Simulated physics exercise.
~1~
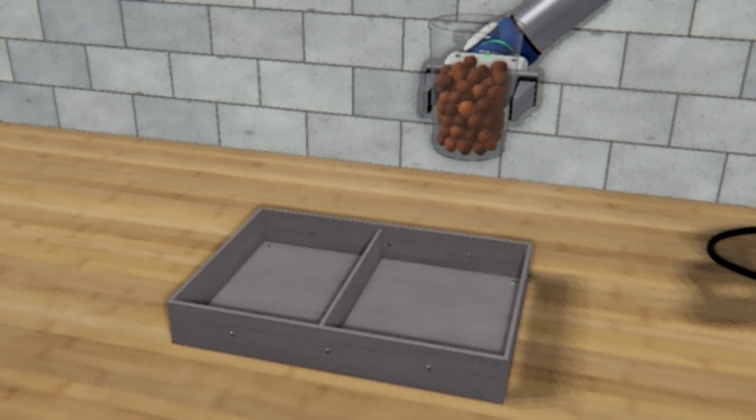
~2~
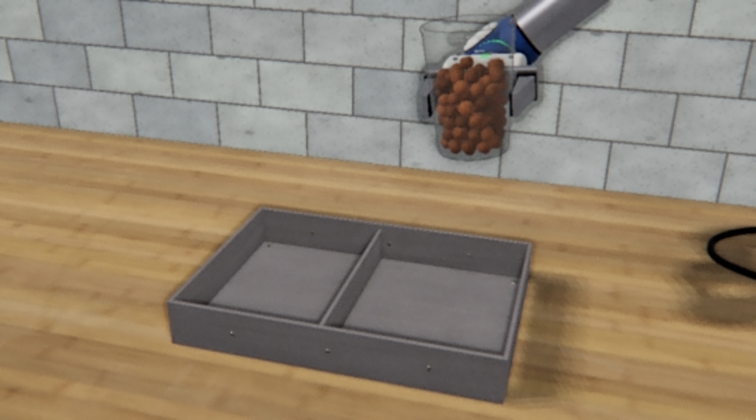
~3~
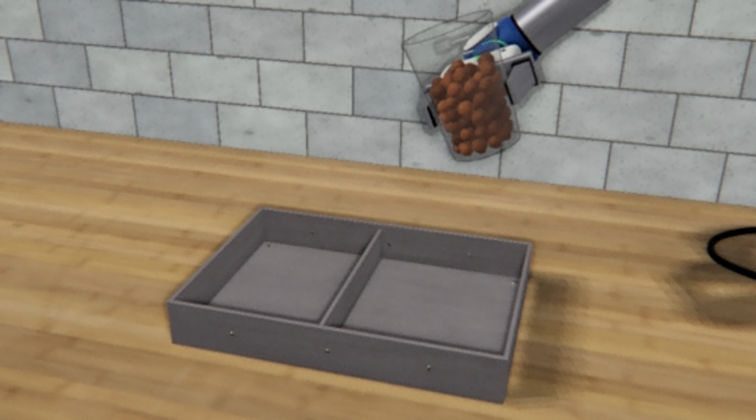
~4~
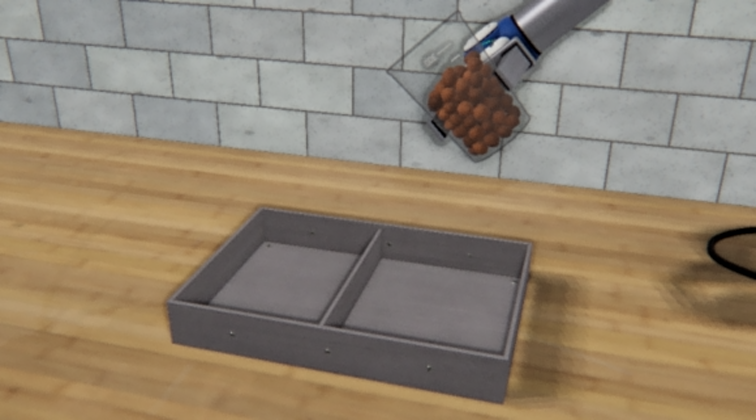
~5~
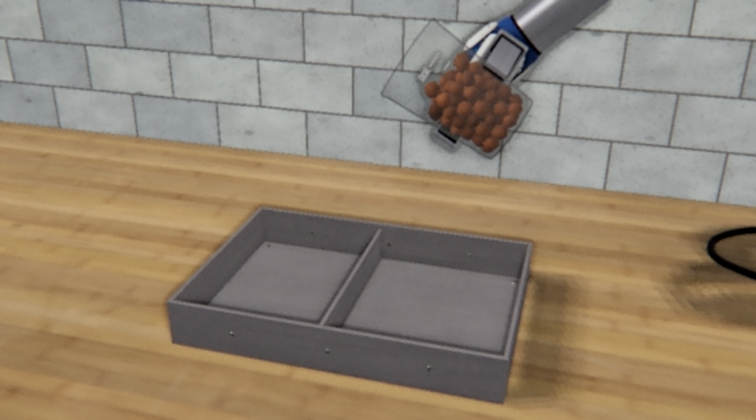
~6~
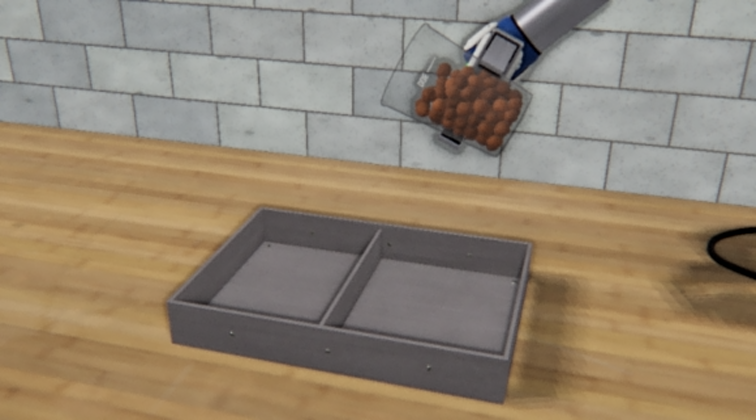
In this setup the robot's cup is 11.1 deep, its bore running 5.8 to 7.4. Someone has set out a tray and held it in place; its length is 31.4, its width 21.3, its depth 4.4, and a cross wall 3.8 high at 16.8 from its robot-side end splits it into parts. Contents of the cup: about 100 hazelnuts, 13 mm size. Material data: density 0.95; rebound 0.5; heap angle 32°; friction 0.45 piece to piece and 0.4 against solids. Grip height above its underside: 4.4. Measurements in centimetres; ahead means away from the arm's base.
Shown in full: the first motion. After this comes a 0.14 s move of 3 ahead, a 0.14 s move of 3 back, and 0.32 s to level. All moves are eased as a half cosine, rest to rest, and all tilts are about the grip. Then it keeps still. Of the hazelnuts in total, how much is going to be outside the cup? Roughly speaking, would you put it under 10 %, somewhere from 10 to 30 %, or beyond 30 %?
Roughly, under 10 %.
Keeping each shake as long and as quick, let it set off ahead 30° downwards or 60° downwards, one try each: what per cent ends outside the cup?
First try some 0 %, second try some 0 %.
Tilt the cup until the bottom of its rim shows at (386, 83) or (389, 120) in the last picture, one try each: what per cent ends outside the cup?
I'd put them at some 0 and 10 in a hundred.
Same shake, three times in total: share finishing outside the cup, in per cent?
Result: Approximately 5 per cent.
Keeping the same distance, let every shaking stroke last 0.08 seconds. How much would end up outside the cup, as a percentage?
Then about 15 per cent.
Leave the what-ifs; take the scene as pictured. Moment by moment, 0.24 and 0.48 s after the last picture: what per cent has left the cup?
Taking the two times in order, I'd say 0 and then 0 per cent.
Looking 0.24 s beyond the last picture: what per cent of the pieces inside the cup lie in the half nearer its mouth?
Around 40 per cent of it.
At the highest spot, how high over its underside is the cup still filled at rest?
Around 8.5 cm up.
Then, 0.24 s later, tilted 65° forward, highest piece 25 above the table; 100 in the cup.
Then, 0.48 s later, tilted 20° forward, highest piece 29 above the table; 100 in the cup.
Then, 0.80 s later, level, highest piece 27 above the table; 100 in the cup.
Then, 1.85 s later, level, highest piece 27 above the table; 100 in the cup.
At rest, 100 in the cup. That is 0 % outside the cup.
